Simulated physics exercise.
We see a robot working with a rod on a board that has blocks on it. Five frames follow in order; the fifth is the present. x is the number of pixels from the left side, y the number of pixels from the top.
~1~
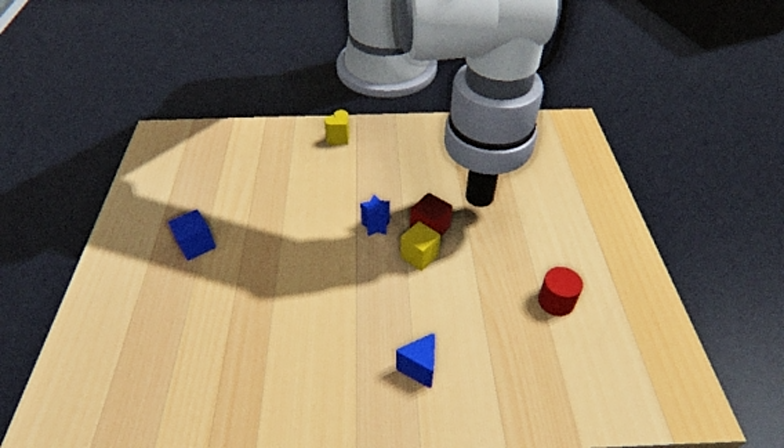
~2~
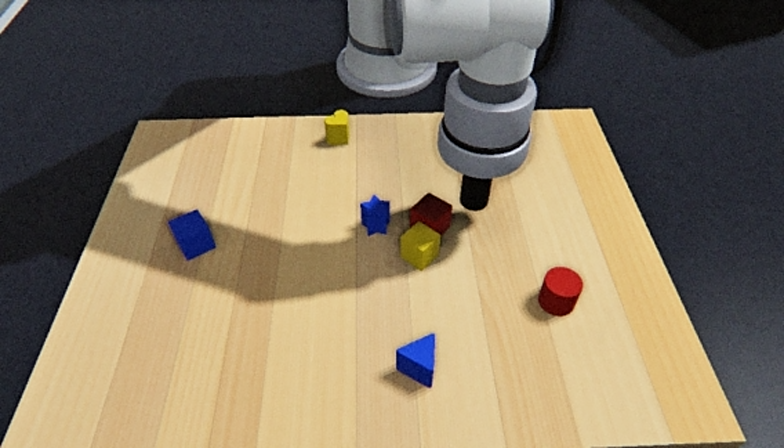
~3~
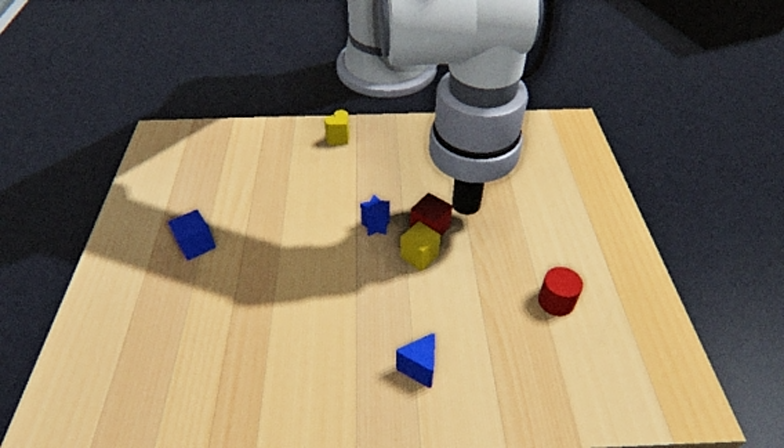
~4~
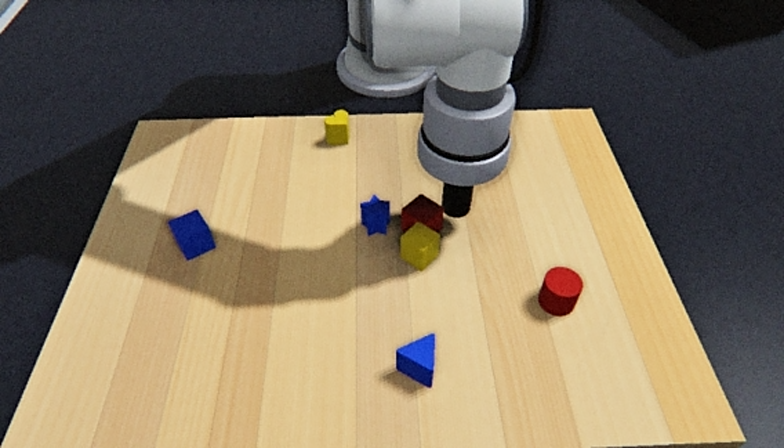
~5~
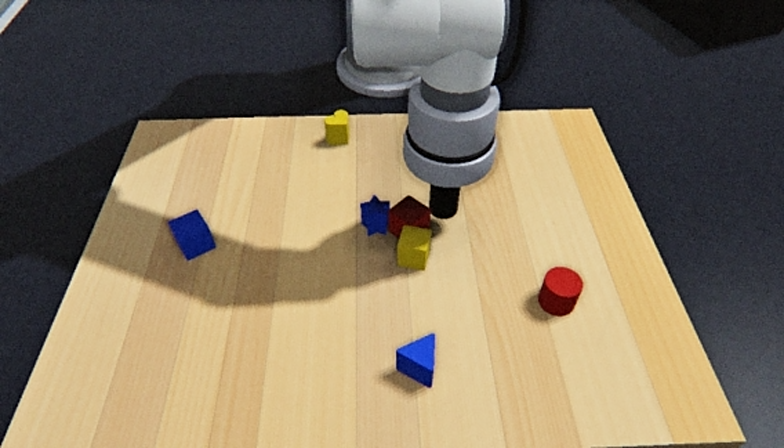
We see a robot arm move its black rod left across a wooden board of red, blue and yellow blocks, pushing a dark red block left toward a blue star, while the yellow block beside it turns and shifts slightly.
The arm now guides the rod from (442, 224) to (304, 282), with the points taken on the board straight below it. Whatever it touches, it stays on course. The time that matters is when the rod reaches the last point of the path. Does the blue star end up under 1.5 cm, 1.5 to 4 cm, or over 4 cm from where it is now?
It moves a fair bit, 1.5 to 4 cm.
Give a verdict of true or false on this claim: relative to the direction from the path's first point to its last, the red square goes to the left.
False
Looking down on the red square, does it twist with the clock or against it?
Rotation: Clockwise.
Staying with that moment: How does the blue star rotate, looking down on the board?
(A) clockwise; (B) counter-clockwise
That would be A.
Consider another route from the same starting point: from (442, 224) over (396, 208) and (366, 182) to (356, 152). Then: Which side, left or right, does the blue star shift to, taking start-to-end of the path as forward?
Displaced left.
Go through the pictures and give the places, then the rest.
In the first frame, rod tip (479, 197); block tops, blue star (376, 205); red square (432, 207); yellow square (421, 236).
In the second frame, rod (474, 201); blocks unchanged.
In the third frame, rod (466, 205); blocks unchanged.
In the fourth frame, rod (456, 208); red square (423, 208).
In the fifth frame, rod (443, 209); blue star (376, 205); red square (410, 210); yellow square (415, 237).
What follows on the original path. One third of the way, rod (398, 227); blue star (353, 201), turned 60° clockwise; red square (367, 220), turned 45° clockwise; yellow square (407, 243), turned 45° anticlockwise.
Two thirds of the way, rod (351, 246); blue star (348, 201), turned 90° clockwise; red square (328, 224), turned 100° clockwise; yellow square (406, 244), turned 45° anticlockwise.
At the end, rod (301, 268); blue star (348, 201), turned 90° clockwise; red square (325, 224), turned 105° clockwise; yellow square (406, 244), turned 45° anticlockwise.
